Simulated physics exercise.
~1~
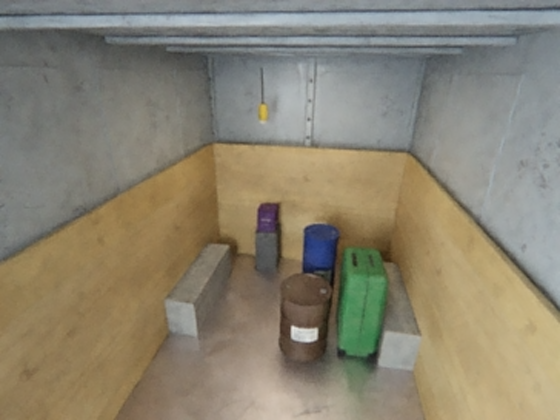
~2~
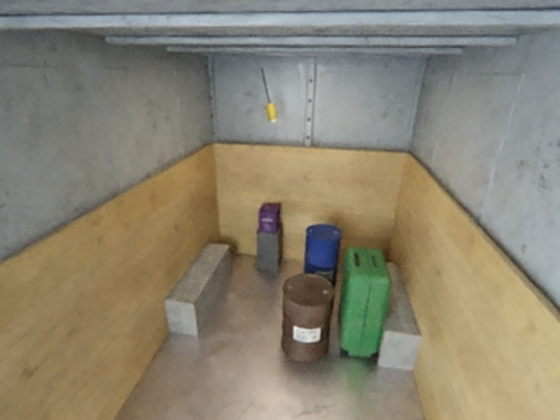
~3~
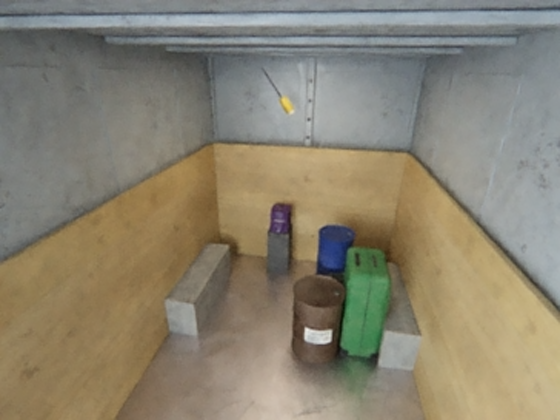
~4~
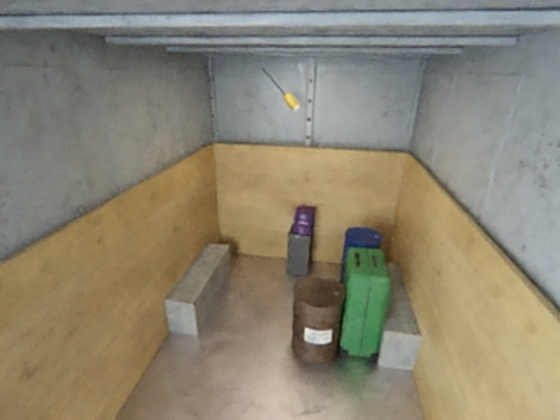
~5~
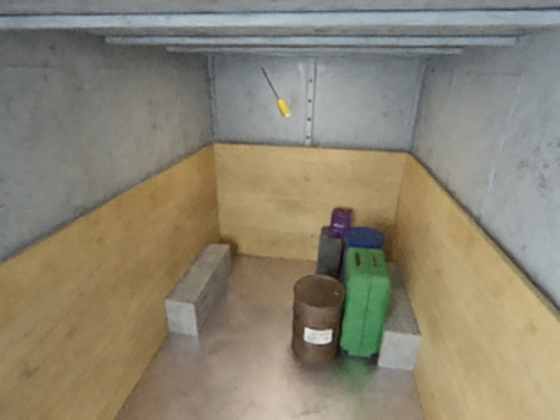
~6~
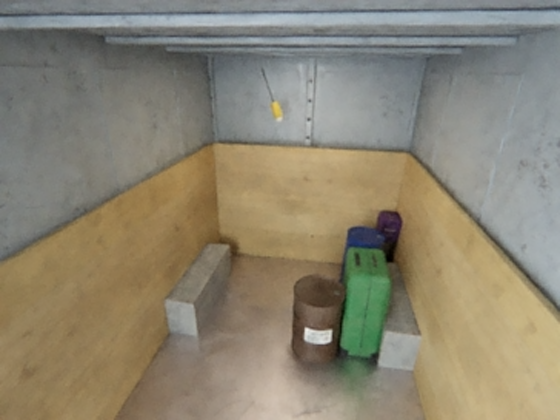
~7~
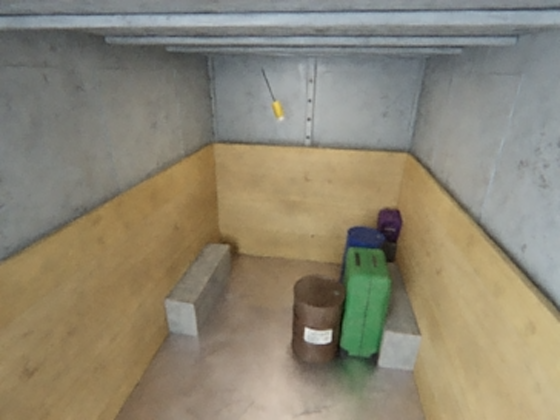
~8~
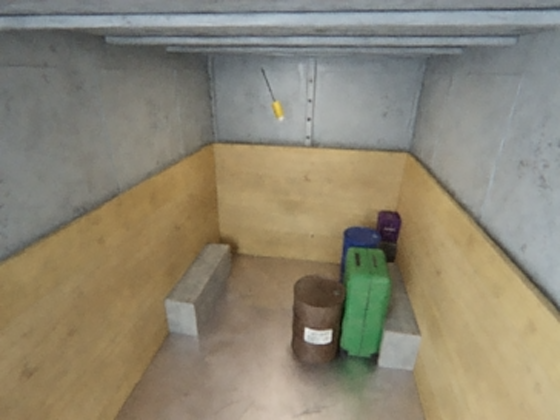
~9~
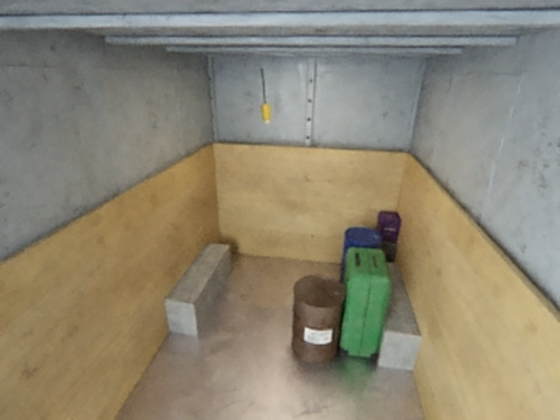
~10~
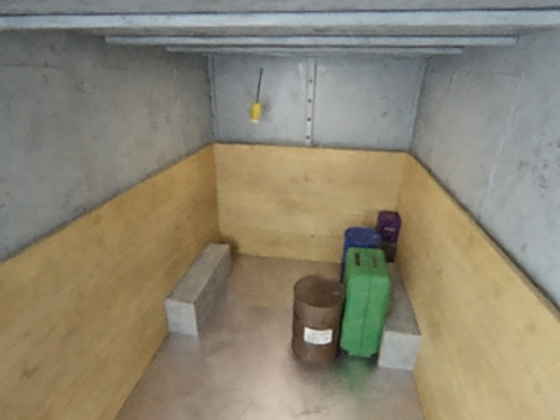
Purple box and grey box sliding right across a van's load bay into the far corner, drums shifting right, green case staying put.
